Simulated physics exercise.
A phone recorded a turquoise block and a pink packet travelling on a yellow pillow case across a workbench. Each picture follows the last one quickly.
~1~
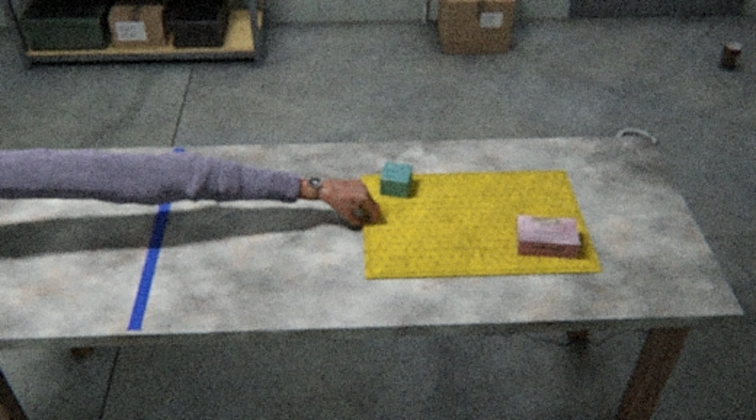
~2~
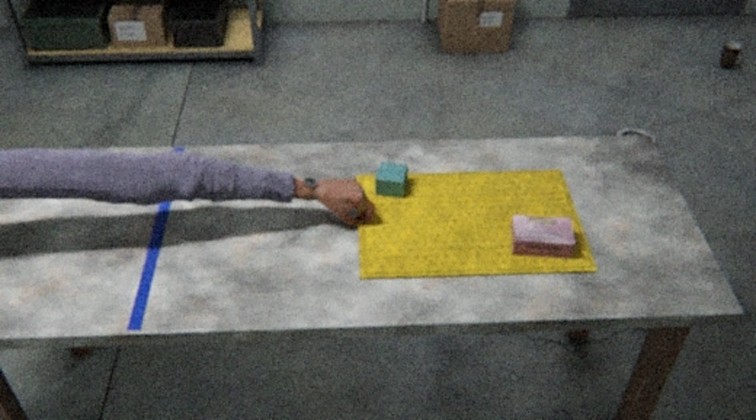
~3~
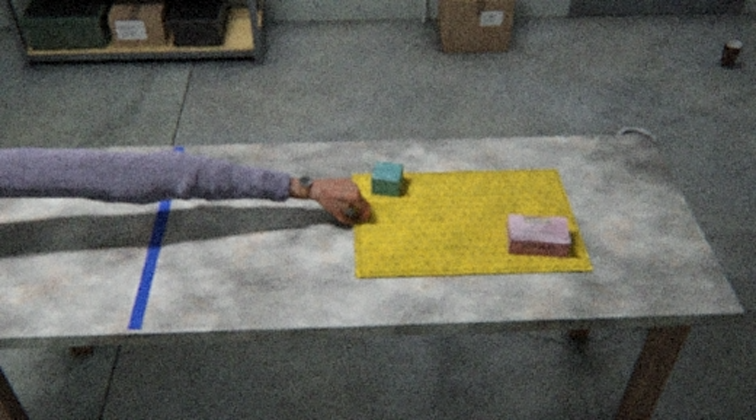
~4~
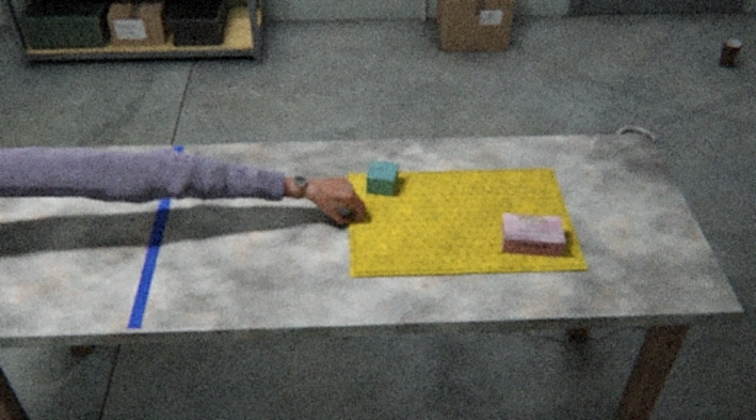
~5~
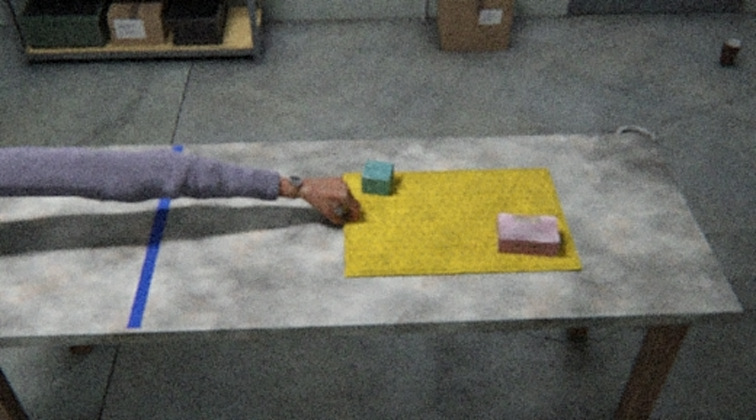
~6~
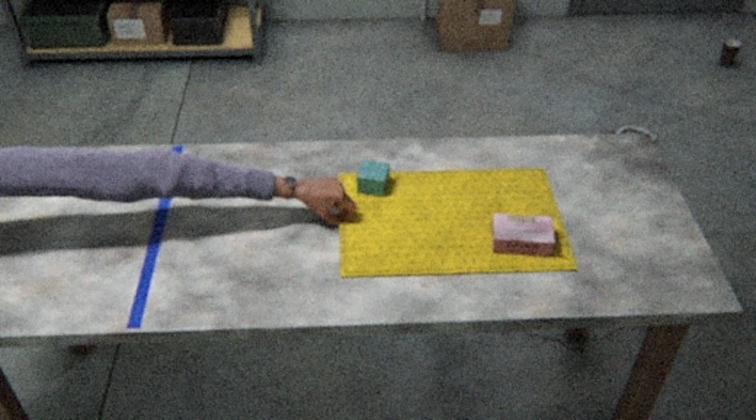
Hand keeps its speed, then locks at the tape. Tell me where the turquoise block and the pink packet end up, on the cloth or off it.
The turquoise block ends up on the cloth; the pink packet ends up on the cloth.
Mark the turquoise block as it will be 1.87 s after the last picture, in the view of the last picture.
Close to (205, 183).
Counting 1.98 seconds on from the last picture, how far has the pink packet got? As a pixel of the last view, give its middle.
Near pixel (336, 241).
Then, 1.87 s on from there, hem at the tape; turquoise block on the cloth near (205, 183); pink packet on the cloth near (342, 240).
Then, 1.98 s on from there, hem at the tape; turquoise block on the cloth near (200, 183); pink packet on the cloth near (336, 241).
In the end, hem at the tape; turquoise block on the cloth near (200, 183); pink packet on the cloth near (336, 241). The turquoise block stays on the cloth and the pink packet remains aboard.
